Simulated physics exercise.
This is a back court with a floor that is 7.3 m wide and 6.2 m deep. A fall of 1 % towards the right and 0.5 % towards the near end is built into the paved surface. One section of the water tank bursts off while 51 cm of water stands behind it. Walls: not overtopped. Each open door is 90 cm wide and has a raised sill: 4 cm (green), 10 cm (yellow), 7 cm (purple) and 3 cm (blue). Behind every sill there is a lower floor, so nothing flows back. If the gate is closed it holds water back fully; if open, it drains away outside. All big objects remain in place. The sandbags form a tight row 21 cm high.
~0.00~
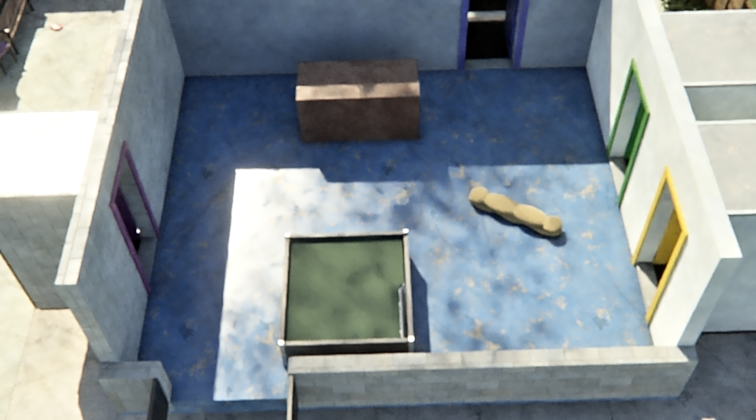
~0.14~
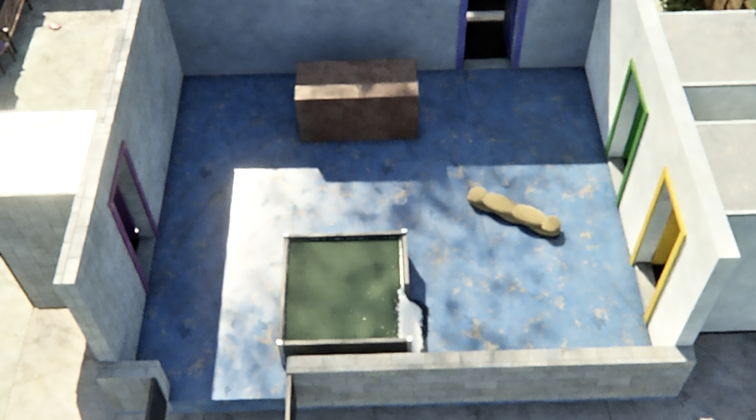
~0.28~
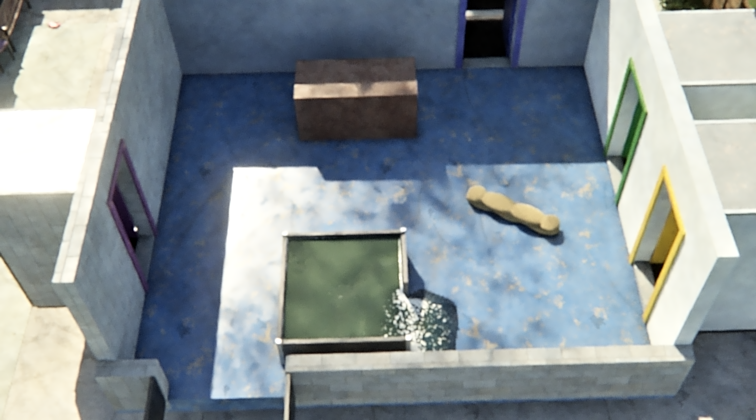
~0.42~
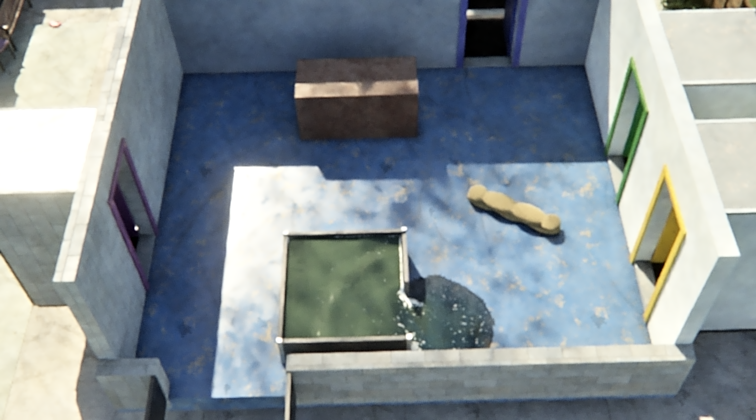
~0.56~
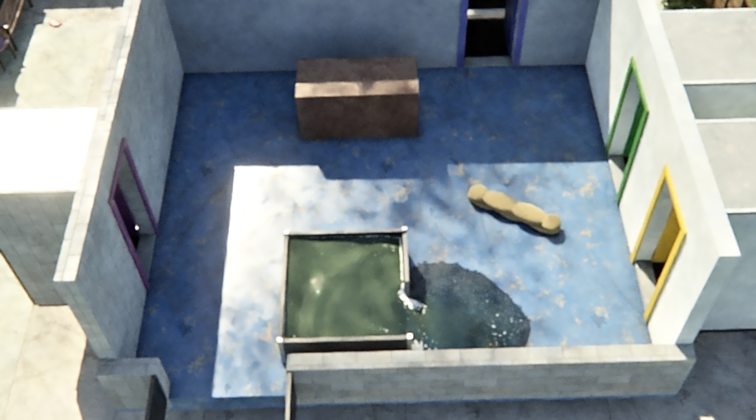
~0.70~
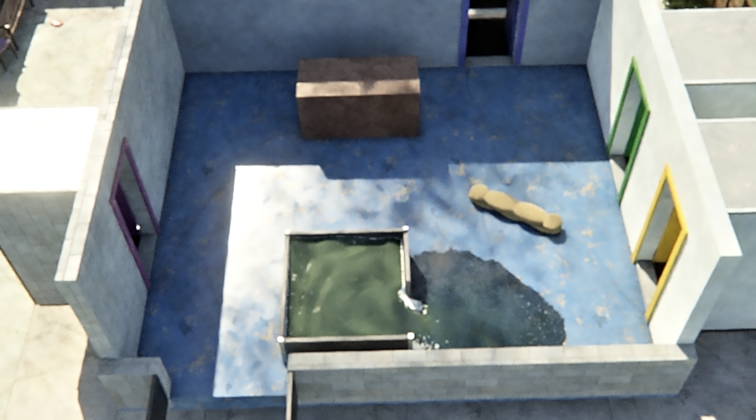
Green water sits still in a square tank on the blue floor of a walled court, then bursts out through the tank's right side near the front wall. It splashes onto the floor and spreads rightward in a widening dark, rounded sheet, while the water left inside ripples.
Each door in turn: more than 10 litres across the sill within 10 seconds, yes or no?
Answers: Green door, yes; yellow door, yes; purple door, no; blue door, yes.
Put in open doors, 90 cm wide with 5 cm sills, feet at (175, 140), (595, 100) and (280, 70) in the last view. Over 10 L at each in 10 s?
In that order: Under, past it, below.
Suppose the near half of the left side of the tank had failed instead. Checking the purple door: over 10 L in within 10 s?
In that case, purple door: More than that.
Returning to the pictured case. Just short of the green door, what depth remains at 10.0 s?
It averages close to 5.0 centimetres.
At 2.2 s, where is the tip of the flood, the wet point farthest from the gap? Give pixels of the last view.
That lands around (615, 216) in the last picture.
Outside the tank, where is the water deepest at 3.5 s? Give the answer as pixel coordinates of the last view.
Around (645, 348).
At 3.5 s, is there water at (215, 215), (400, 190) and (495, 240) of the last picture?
Status of the three spots: Free of it, free of it, inundated.
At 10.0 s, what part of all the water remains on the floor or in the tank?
I'd put it at some 86 percent still there.
After 1.4 s water covers 15 % of the floor and is deepest (28 cm) near (416, 330); green door not reached, yellow door 6 cm at the sill, 0 L in, purple door not reached, blue door not reached.
After 2.2 s water covers 20 % of the floor and is deepest (34 cm) near (645, 348); green door not reached, yellow door 23 cm at the sill, 9 L in, purple door not reached, blue door not reached.
After 3.5 s water covers 25 % of the floor and is deepest (22 cm) near (645, 348); green door 7 cm at the sill, 0 L in, yellow door 19 cm at the sill, 71 L in, purple door not reached, blue door not reached.
After 6.0 s water covers 45 % of the floor and is deepest (14 cm) near (635, 304); green door 6 cm at the sill, 9 L in, yellow door 15 cm at the sill, 122 L in, purple door not reached, blue door 7 cm at the sill, 6 L in.
After 10.0 s water covers 60 % of the floor and is deepest (9 cm) near (651, 371); green door 5 cm at the sill, 18 L in, yellow door 8 cm at the sill, 137 L in, purple door not reached, blue door 5 cm at the sill, 34 L in.
